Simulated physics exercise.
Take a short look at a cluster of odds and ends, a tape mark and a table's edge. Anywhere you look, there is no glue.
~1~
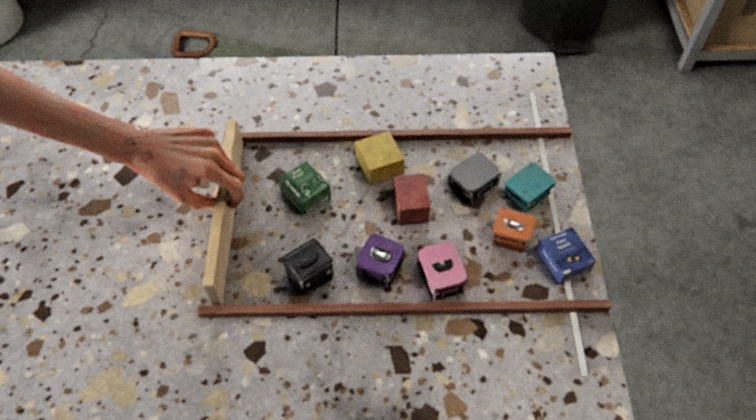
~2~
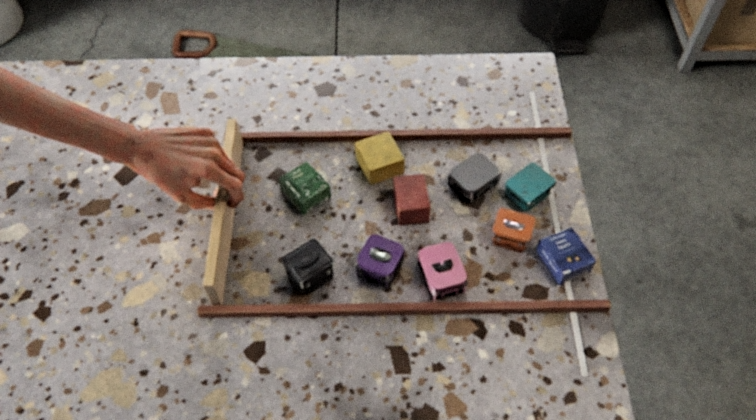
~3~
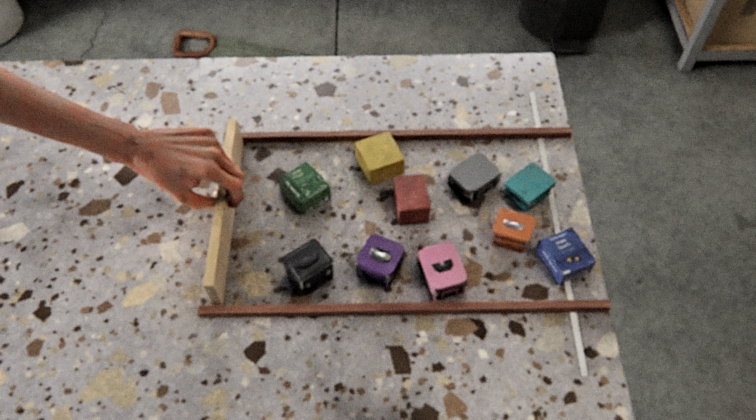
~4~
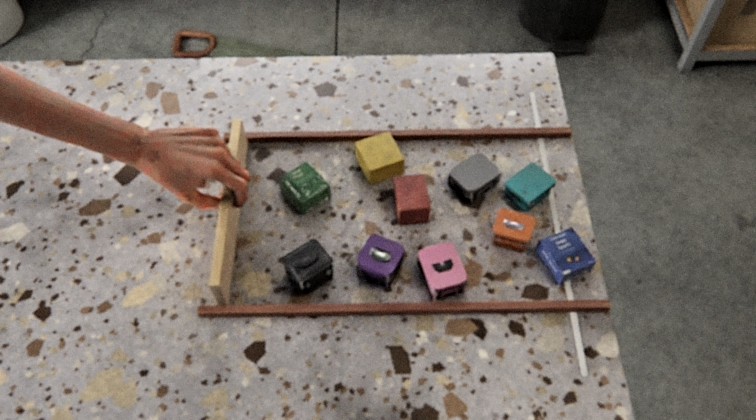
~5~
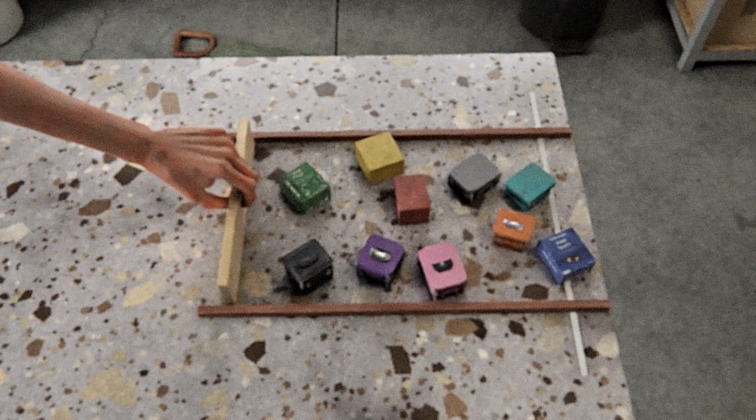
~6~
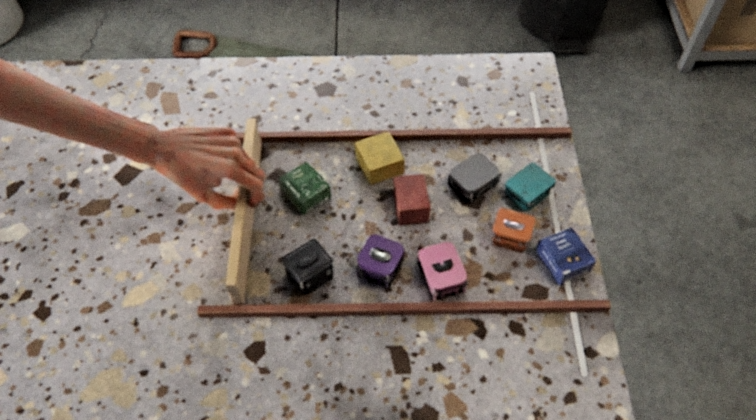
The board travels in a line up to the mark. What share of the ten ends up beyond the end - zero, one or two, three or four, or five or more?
What ends up beyond the end is five or more of them.
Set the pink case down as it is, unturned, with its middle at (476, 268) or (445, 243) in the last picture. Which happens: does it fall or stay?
One place after the other: It ends up falling; it ends up falling.
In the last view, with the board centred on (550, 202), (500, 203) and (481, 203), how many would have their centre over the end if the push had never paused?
Going through the three places, I get 6, 2 and 0.
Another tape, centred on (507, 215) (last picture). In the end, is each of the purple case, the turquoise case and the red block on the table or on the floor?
In order, the purple case keeps its spot, then the turquoise case goes off the edge, then the red block keeps its spot.
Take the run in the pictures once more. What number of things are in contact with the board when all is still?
The figure is 4.
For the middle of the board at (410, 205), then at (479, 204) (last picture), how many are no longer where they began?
At the first spot the count is 7, and at the second it is 10.
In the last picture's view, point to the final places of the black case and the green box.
The black case at (590, 276), the green box at (572, 196).
A little later, none off yet; blue box at rest near (566, 256); turquoise case at rest near (529, 188); orange case at rest near (513, 230).
When it is over, the number that fall off is five or more; down, red block, pink case, grey case, orange case, turquoise case and blue box.
